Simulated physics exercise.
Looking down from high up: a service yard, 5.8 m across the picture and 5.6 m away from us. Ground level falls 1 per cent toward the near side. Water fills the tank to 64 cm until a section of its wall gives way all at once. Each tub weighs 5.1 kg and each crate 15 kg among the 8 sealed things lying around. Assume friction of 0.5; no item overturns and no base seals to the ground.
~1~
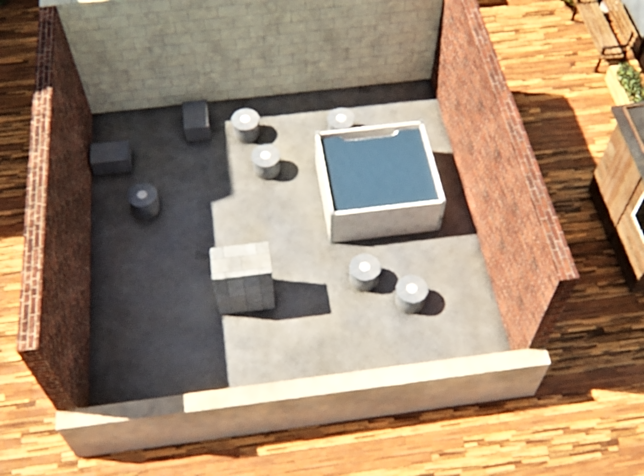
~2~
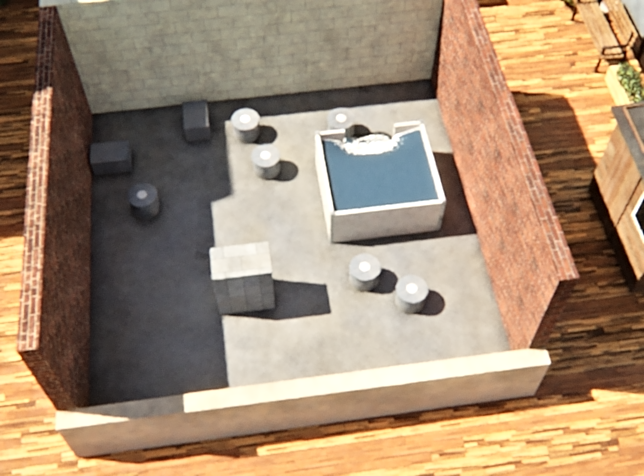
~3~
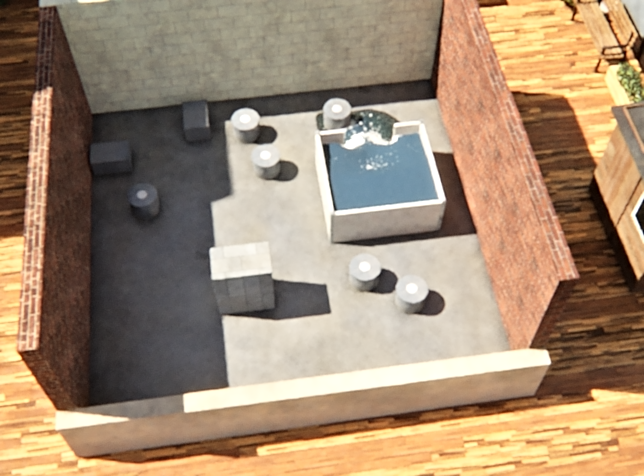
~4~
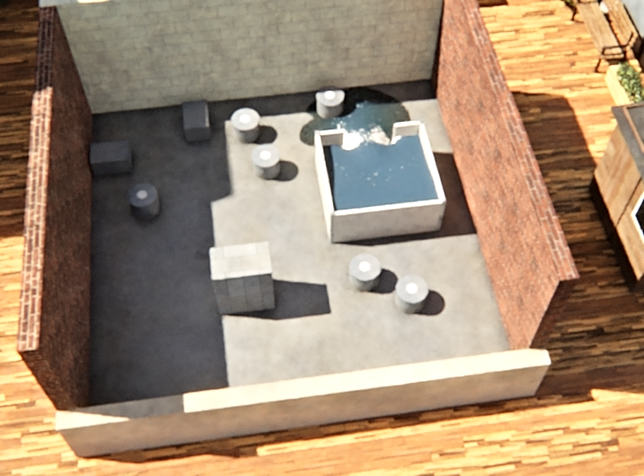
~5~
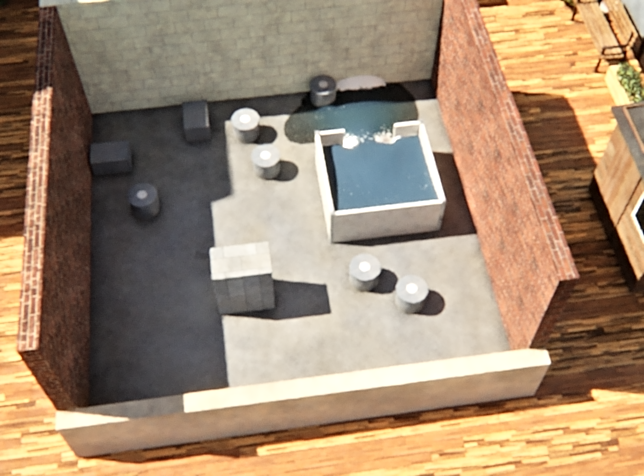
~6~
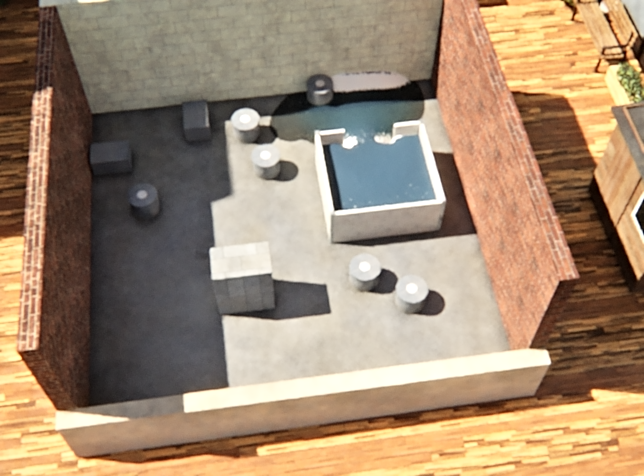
A service yard enclosed by brick and pale stone walls, with wooden planking outside, is seen from high above. Grey tubs and blocks stand about the concrete floor, some in shadow at left, around a pale square tank of blue water right of centre. Water pours through a gap in the tank's far side and spreads toward the back wall, pushing one tub backward, while the camera stays still.
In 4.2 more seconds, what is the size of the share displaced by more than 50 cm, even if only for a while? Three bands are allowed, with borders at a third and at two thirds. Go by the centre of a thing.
The proportion is going to fall in the middle band.
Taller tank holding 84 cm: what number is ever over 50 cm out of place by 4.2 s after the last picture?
With that change, 5 of them.
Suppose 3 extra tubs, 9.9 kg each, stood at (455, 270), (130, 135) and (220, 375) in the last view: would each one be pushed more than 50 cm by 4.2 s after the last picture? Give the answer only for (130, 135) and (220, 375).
In the order asked they come out beyond the limit, inside the limit.
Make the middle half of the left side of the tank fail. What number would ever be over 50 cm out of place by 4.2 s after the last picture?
That gives 4 of them.
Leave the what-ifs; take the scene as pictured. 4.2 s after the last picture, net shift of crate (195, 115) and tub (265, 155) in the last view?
The first ends 200 centimetres from its start and the second 5 centimetres.
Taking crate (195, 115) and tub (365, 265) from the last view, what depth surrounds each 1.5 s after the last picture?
Around 4 cm and 0 cm.
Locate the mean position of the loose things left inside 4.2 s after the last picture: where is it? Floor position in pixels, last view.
Mean position: Approximately (215, 258).
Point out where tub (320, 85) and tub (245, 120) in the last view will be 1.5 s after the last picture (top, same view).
Roughly (214, 124), then roughly (226, 145).
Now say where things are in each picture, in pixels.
A tub at (341, 118), on the bottom; a tub at (142, 195), on the bottom; water covers 2.4 m2; 0 of 8 have shifted, in the first frame.
A tub at (341, 118) rests on the ground; a tub at (142, 195), on the bottom; water covers 2.9 m2; 0 of 8 have shifted, in the second frame.
A tub at (337, 109) rests on the ground, 21 cm from its start; a tub at (142, 195), on the bottom; water covers 3.4 m2; 1 of 8 have shifted, in the third frame.
A tub at (330, 95), on the bottom, 52 cm from its start; a tub at (142, 195), on the bottom; 4.3 m2 under water; 1 of 8 have shifted, in the fourth frame.
A tub at (323, 84) rests on the ground, 80 cm from its start; a tub at (142, 195), on the bottom; 5.1 m2 under water; 1 of 8 have shifted, in the fifth frame.
A tub at (320, 84), afloat, 81 cm from its start; a tub at (142, 195) rests on the ground; 5.6 m2 under water; 1 of 8 have shifted, in the sixth frame.
Then, 0.4 s after the last picture 1 of 8 are over 50 cm from their spots; 1 afloat.
Then, 1.5 s after the last picture 3 of 8 are over 50 cm from their spots; 1 afloat.
Then, 2.8 s after the last picture 4 of 8 are over 50 cm from their spots; 2 afloat.
Then, 4.2 s after the last picture 5 of 8 are over 50 cm from their spots, and 5 have been at some point; 2 afloat.
